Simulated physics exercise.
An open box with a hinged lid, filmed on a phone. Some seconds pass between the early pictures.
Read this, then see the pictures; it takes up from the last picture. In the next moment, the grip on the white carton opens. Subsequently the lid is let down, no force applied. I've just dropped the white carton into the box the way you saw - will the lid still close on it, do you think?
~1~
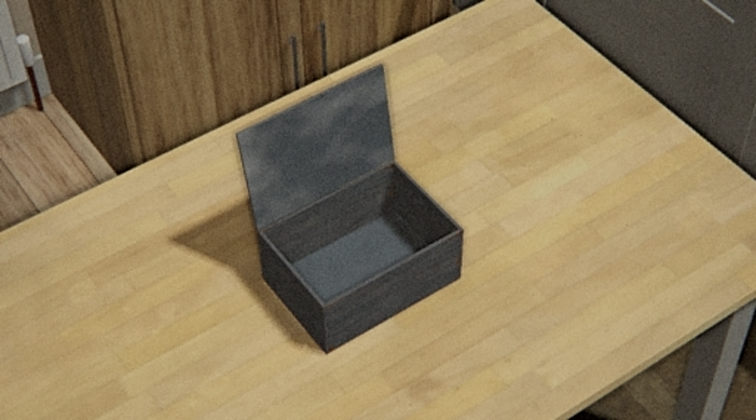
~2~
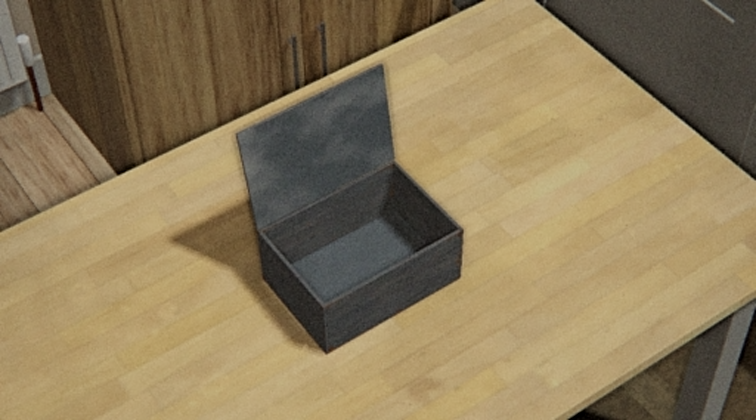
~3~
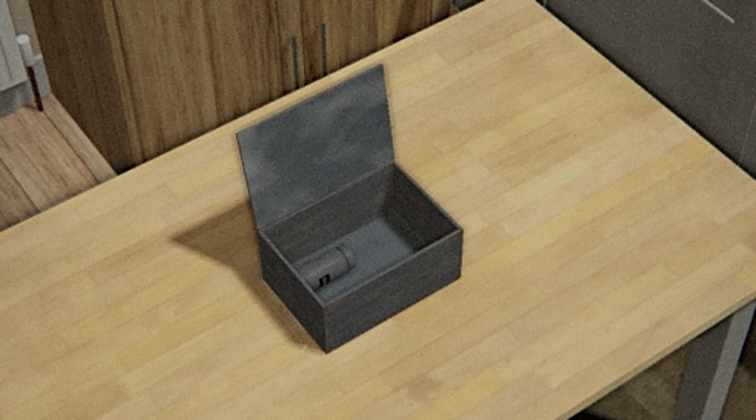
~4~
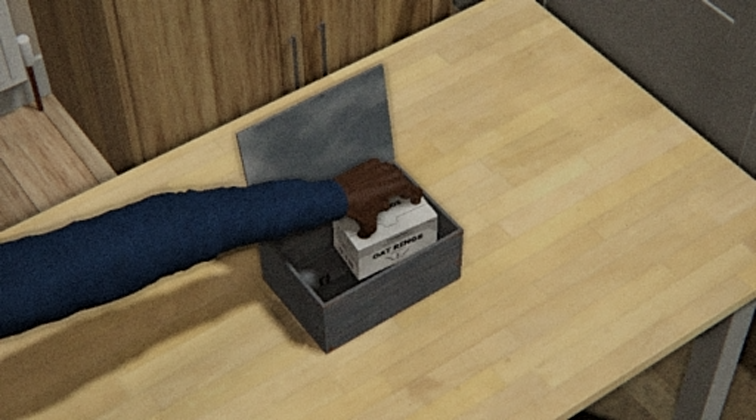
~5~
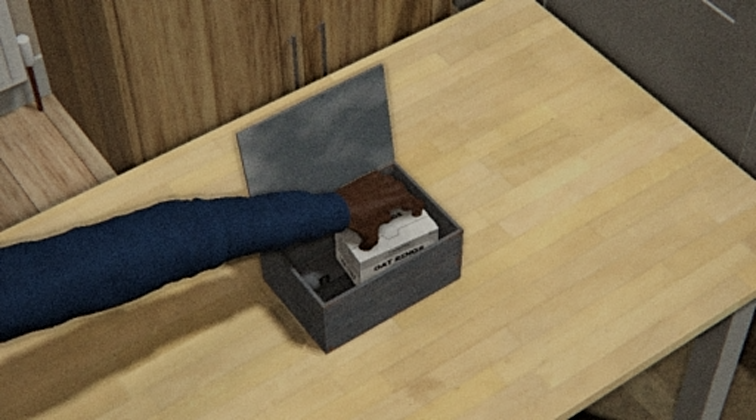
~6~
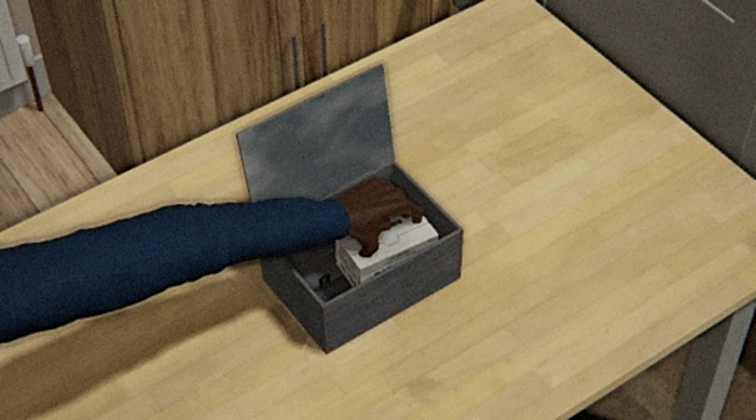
Closes up.
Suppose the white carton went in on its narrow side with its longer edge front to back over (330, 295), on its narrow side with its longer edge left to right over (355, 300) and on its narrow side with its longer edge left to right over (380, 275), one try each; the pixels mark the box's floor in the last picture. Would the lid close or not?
At first it fails to shut, the second time it manages to shut, and the third time it manages to shut.
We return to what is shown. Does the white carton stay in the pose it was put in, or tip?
As it turns out, it keeps its original angle.
Then, 1.00 s on from there, lid starting down; white carton shifted a little near (389, 269); grey shaker shifted about its own width.
Then, 1.60 s on from there, lid 58° above the rim; white carton shifted a little near (389, 269); grey shaker shifted about its own width.
Then, 1.90 s on from there, lid 15° above the rim; white carton shifted a little near (389, 269); grey shaker shifted about its own width.
In the end, lid shut; moved from the start, white carton; grey shaker unmoved. At the end, from the last picture's camera, white carton near (389, 269).
